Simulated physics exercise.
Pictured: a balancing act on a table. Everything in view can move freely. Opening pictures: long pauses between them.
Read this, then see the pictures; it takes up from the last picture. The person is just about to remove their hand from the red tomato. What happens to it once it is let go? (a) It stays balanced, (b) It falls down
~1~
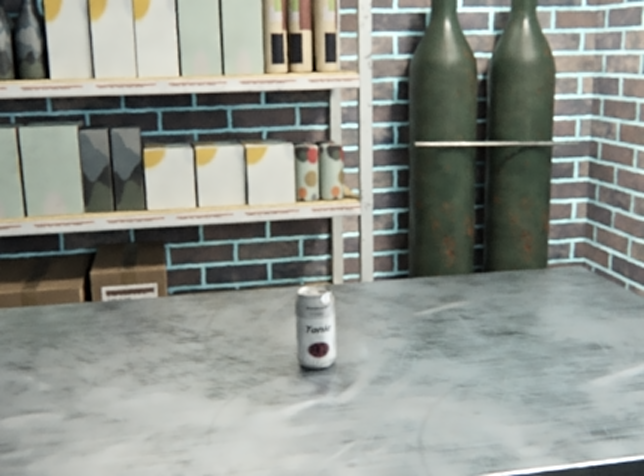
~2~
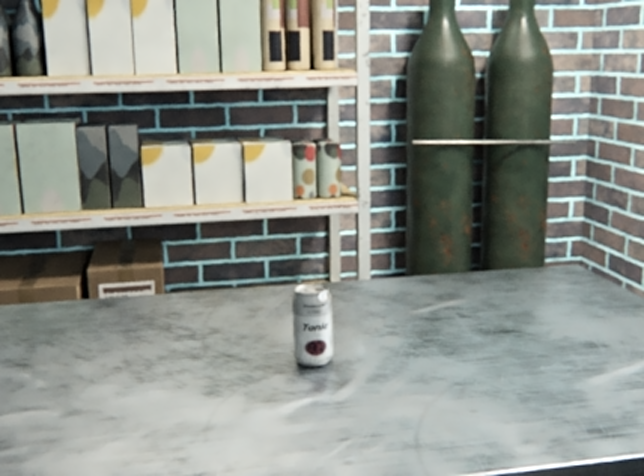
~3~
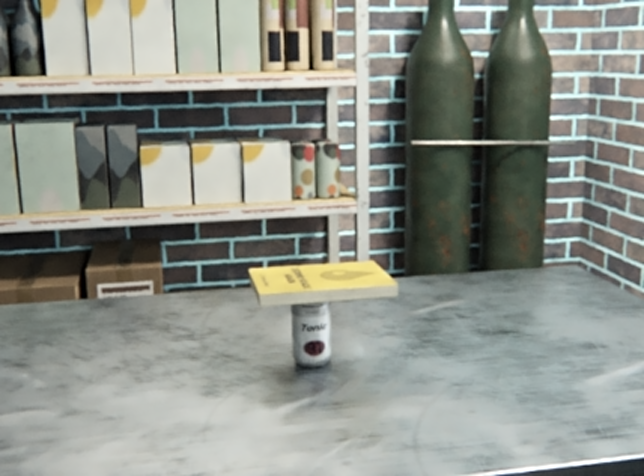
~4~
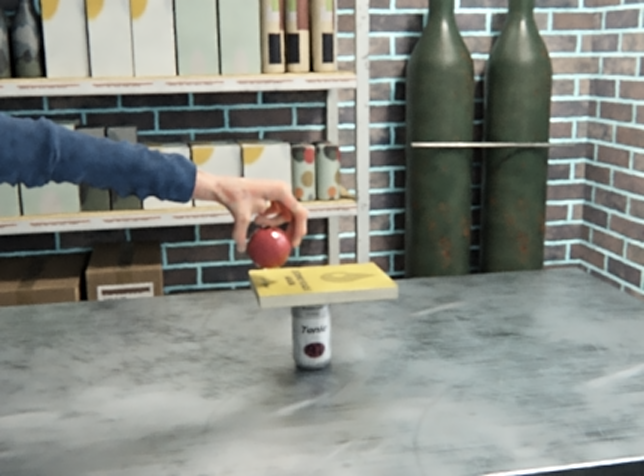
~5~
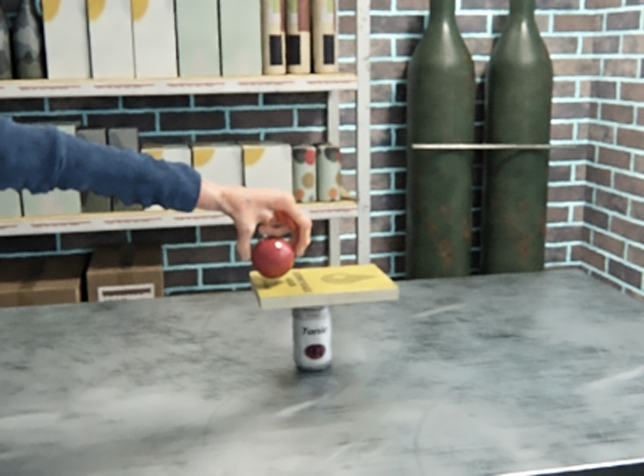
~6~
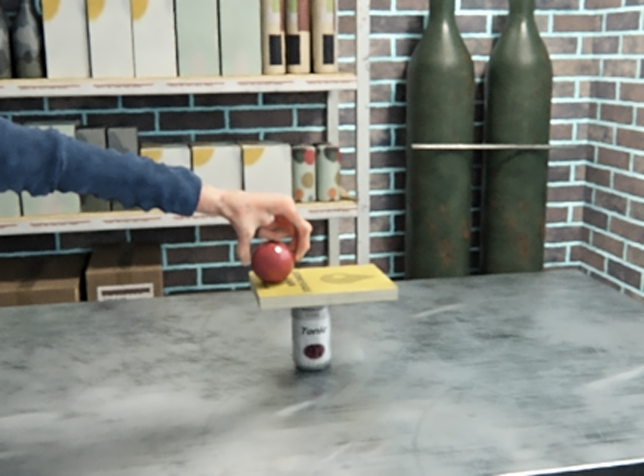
It stays balanced (a).
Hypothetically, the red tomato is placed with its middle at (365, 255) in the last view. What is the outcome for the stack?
Then it gives way.
Then, 0.20 s on from there, no change.
Then, 0.40 s on from there, red tomato resting near (273, 262).
In the end, all 3 unmoved. At the end, from the last picture's camera, red tomato near (273, 262). The stack stays up.
